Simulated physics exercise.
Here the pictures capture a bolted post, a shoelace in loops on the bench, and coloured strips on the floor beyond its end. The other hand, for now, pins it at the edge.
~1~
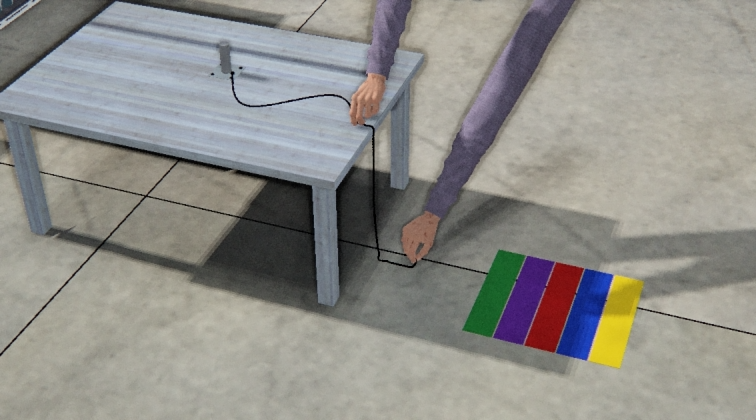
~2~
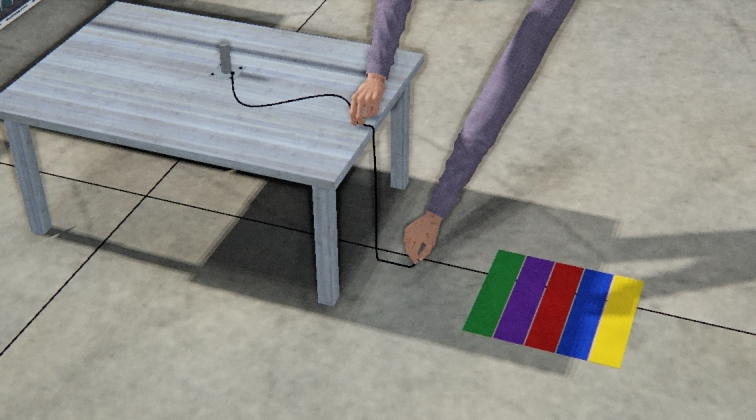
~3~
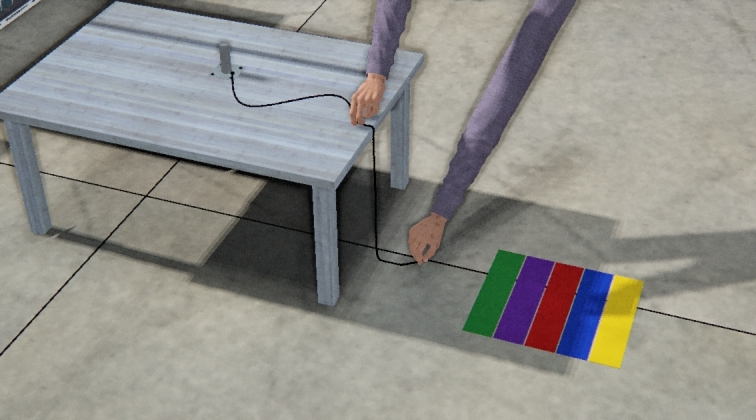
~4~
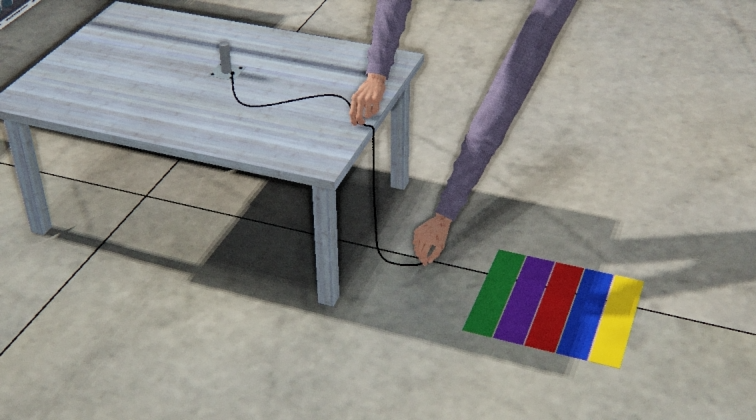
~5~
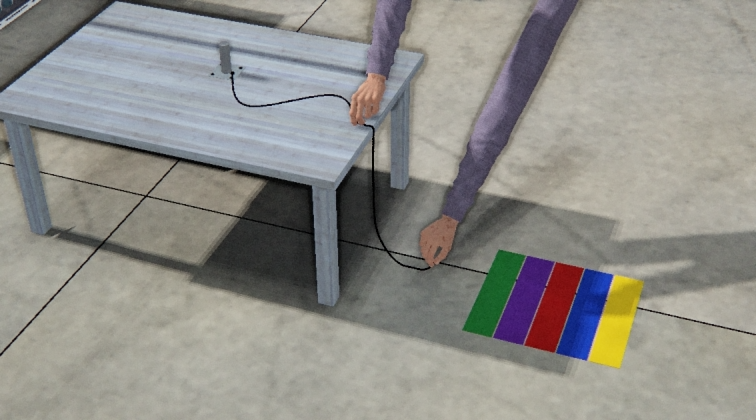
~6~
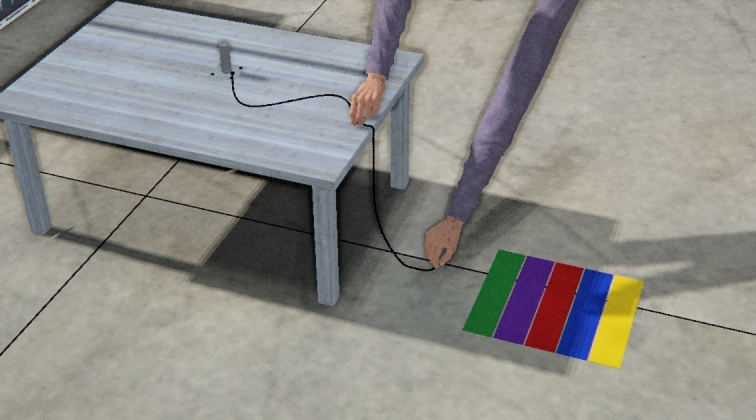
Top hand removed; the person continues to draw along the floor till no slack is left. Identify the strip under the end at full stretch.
Strip: Blue.
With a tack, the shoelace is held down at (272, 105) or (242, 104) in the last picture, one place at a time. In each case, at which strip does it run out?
In order: Red, then red.
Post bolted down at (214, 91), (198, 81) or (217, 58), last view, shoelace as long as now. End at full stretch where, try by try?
First (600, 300), then (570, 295), and last (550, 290).
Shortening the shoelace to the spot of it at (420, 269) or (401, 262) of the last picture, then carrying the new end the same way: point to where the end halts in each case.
The pixels are close to (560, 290) for the first and (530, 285) for the second.
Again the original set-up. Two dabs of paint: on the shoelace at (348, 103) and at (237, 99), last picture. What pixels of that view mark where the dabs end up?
Around (380, 127), then around (273, 87).
A little later, end near (540, 287); over purple.
Next, end near (572, 295); over red.
When it is tight, end near (590, 299); over blue. The end stops over the blue strip.
